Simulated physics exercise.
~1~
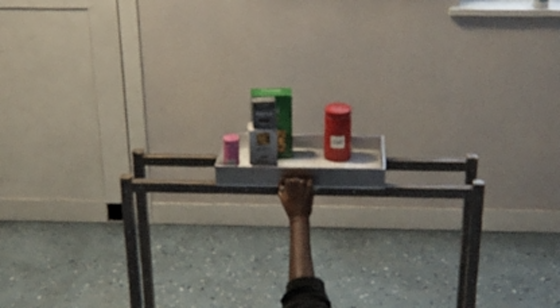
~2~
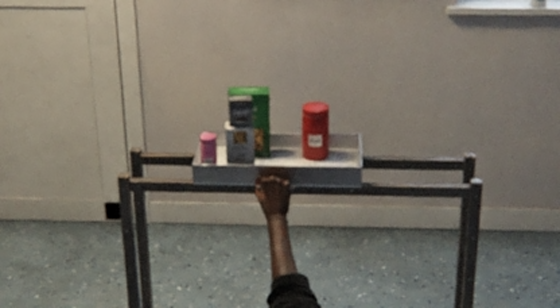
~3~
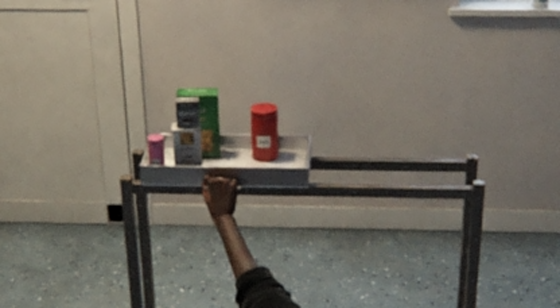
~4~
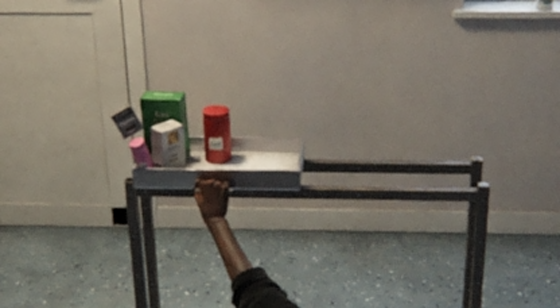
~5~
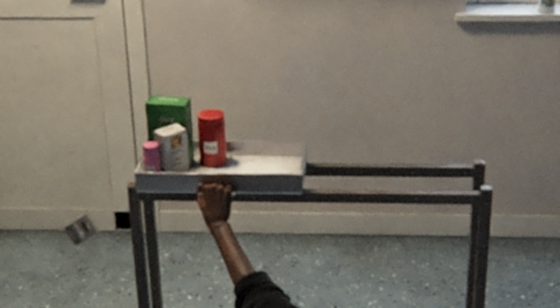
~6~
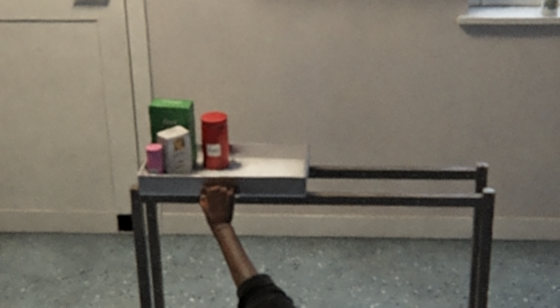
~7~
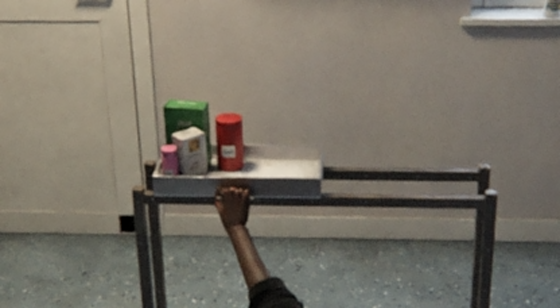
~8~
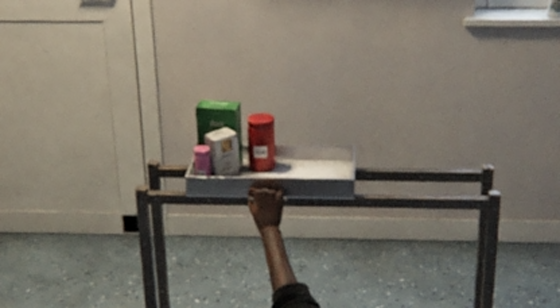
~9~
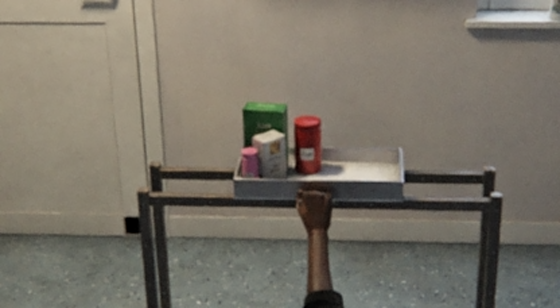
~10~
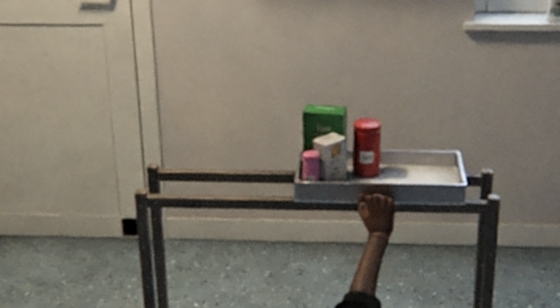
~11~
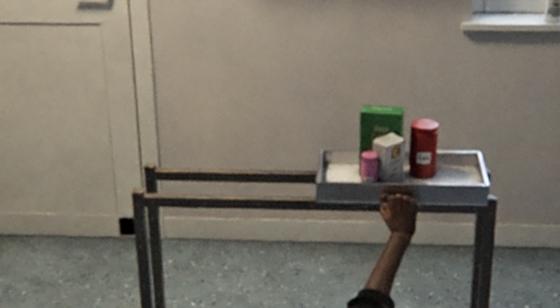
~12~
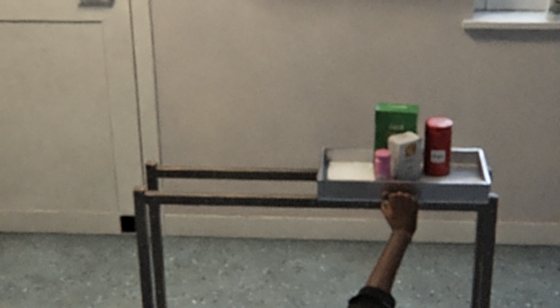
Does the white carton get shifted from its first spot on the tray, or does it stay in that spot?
The white carton gets shifted. It stays upright but ends up further right on the tray than where it started.
